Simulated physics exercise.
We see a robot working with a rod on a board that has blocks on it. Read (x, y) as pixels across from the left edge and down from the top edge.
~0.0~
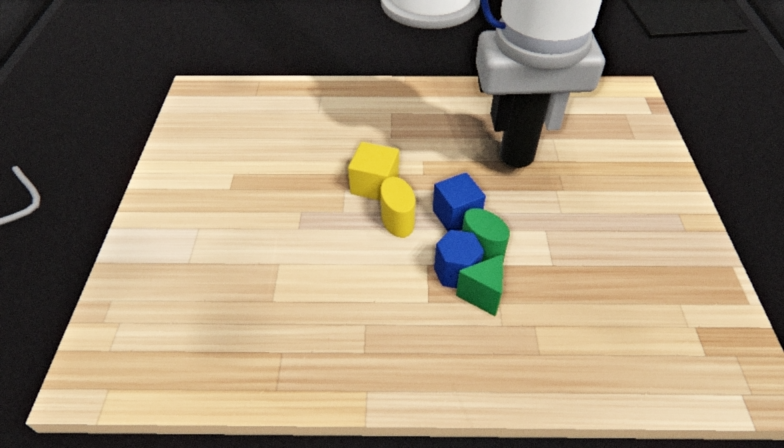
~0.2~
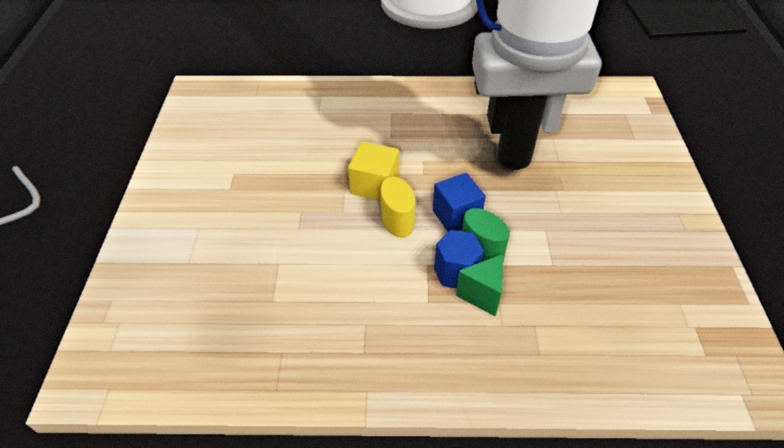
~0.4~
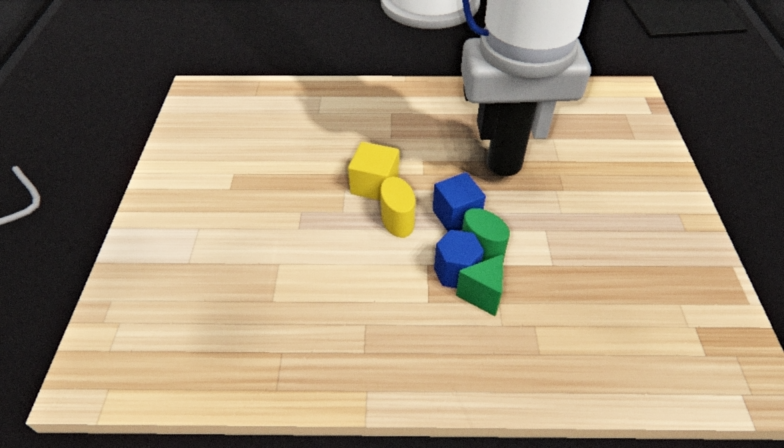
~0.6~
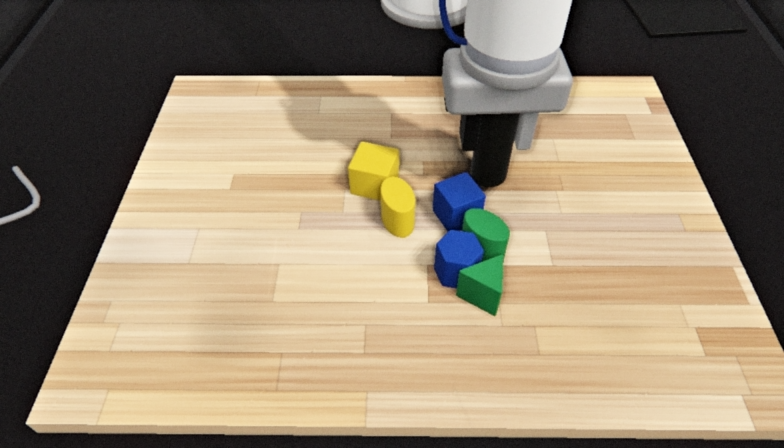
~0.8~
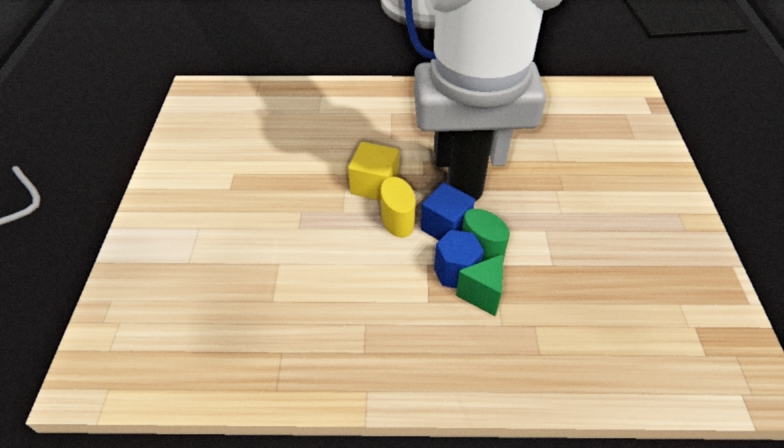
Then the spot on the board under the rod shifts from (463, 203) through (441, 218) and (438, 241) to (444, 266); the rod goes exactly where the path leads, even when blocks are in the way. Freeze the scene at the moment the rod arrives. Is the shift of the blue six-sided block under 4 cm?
That would be a yes.
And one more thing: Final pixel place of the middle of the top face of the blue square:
The blue square ends near (408, 256).
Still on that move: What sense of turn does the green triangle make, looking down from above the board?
Looking down, it rotates anti-clockwise.
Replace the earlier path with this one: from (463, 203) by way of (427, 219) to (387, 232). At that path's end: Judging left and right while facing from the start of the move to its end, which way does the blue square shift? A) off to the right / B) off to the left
It's B.
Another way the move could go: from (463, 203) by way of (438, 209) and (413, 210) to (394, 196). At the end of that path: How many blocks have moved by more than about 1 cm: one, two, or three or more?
I think three or more will be displaced.
On the path given first. Halfway along, rod at (436, 218); blue square at (422, 231), turned 15° anticlockwise; blue six-sided block at (454, 264), turned 40° anticlockwise; green triangle at (494, 277), turned 20° anticlockwise.
At the end, rod at (445, 256); yellow oval not moved; blue square at (408, 256), turned 15° clockwise; blue six-sided block at (453, 276), turned 65° anticlockwise; green triangle at (495, 279), turned 30° anticlockwise.
